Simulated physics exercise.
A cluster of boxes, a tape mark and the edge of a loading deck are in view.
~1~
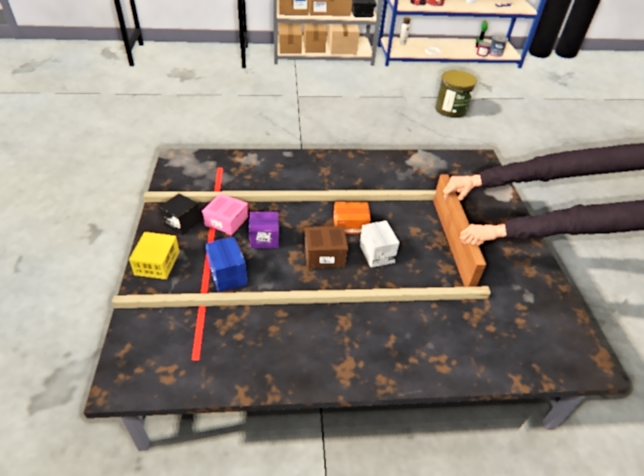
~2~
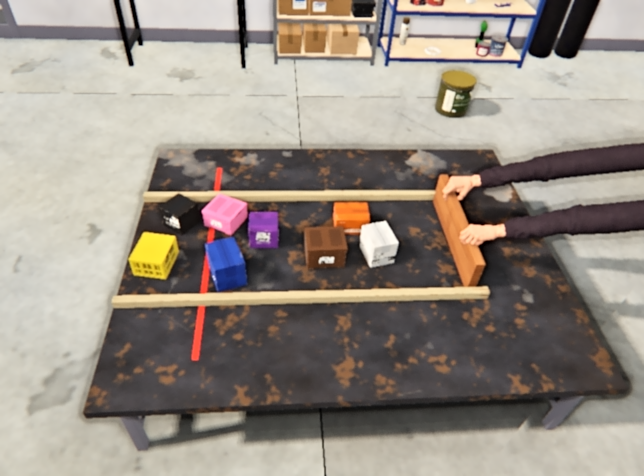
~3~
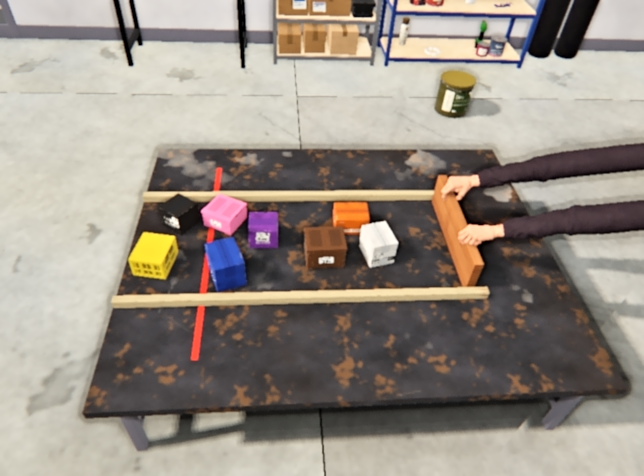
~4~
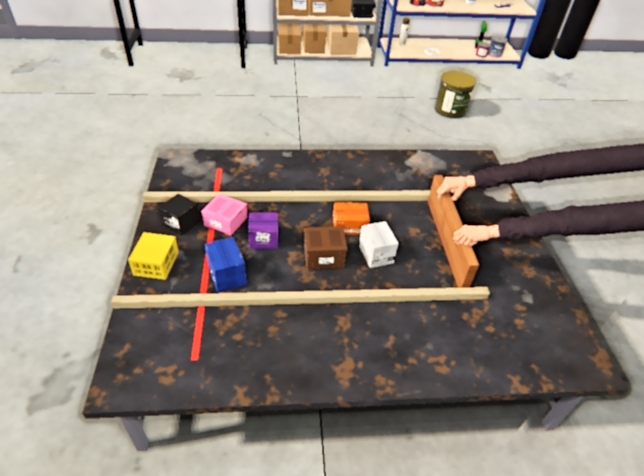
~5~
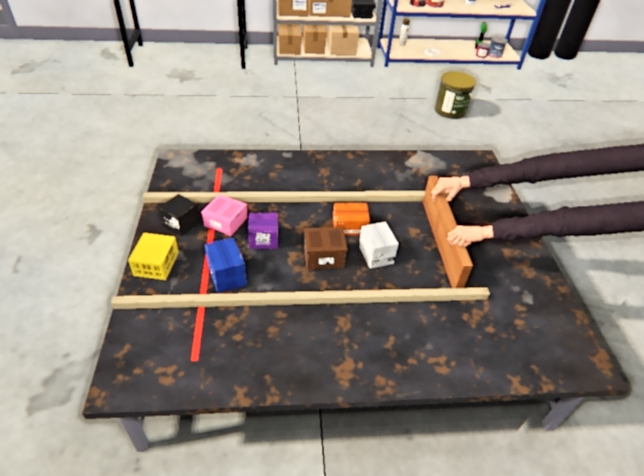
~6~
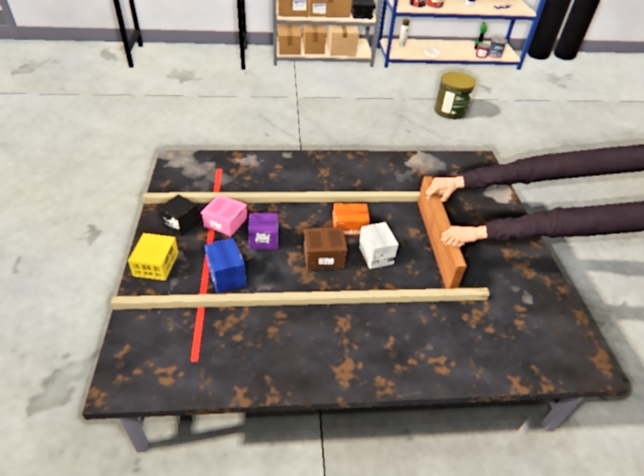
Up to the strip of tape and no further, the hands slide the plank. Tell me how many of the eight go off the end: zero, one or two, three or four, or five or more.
The answer is one or two.
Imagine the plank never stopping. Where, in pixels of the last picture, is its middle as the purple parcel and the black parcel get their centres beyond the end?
At (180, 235) for the purple parcel; at (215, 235) for the black parcel.
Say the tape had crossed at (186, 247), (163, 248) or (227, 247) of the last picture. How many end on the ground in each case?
In order, the counts are 2, 5 and 0.
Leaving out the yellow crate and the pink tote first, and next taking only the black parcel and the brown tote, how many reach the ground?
0, then 0.
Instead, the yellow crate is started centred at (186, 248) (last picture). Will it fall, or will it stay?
Placed like that, it leaves the surface.
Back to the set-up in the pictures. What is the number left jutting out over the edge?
0 of them.
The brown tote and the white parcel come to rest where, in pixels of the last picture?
Near (159, 250) and (193, 247).
Early on, none off yet; yellow crate at rest near (154, 257); black parcel at rest near (180, 215); pink tote at rest near (225, 215).
A while later, none off yet; yellow crate at rest near (154, 257); black parcel at rest near (178, 215); pink tote travelled a little near (216, 210).
Finally, the number that fall off is one or two; lost, black parcel and yellow crate.
